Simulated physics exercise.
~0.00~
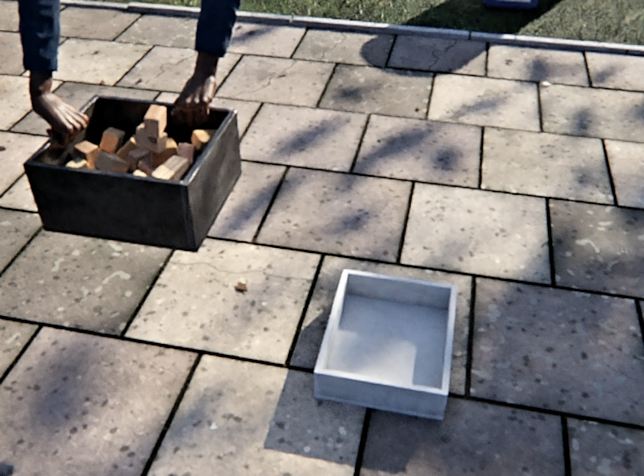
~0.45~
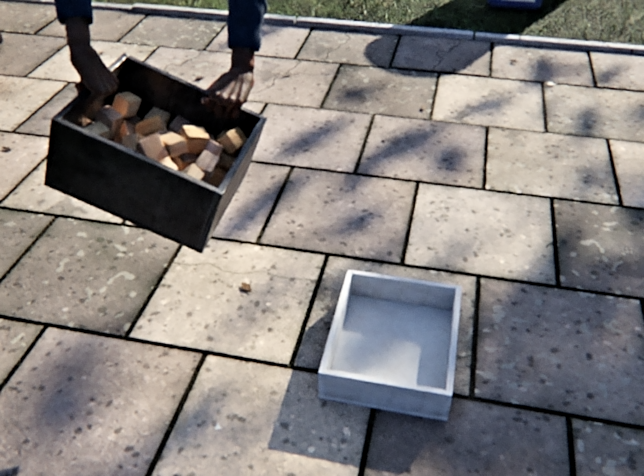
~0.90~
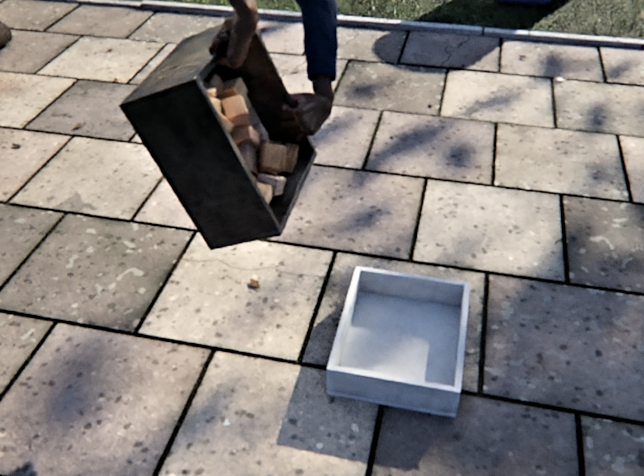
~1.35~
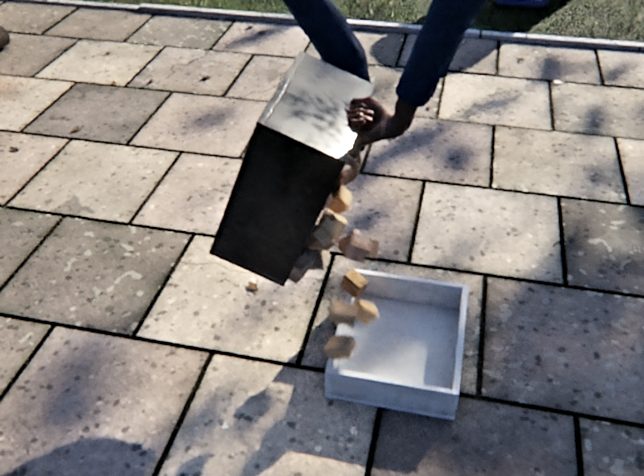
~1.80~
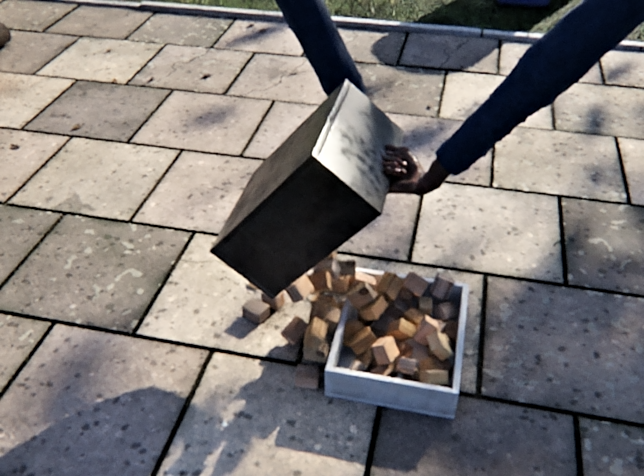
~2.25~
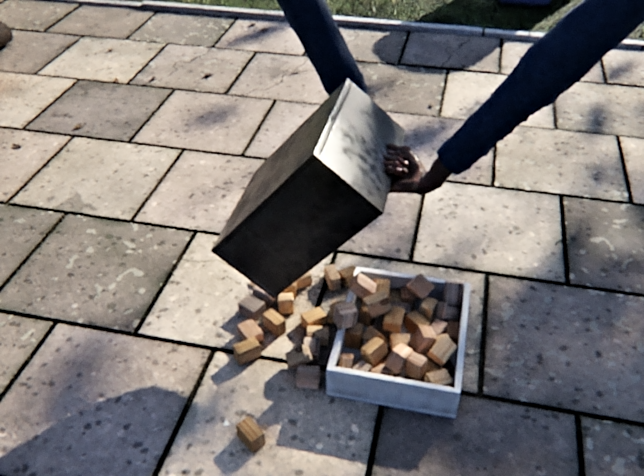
The footage shows two hands lifting a black box of loose wooden blocks from the paving and tipping it steeply over an empty white tray. The blocks tumble out, many heaping in the tray while others spill onto the slabs on its left, as the hands hold the box tilted.
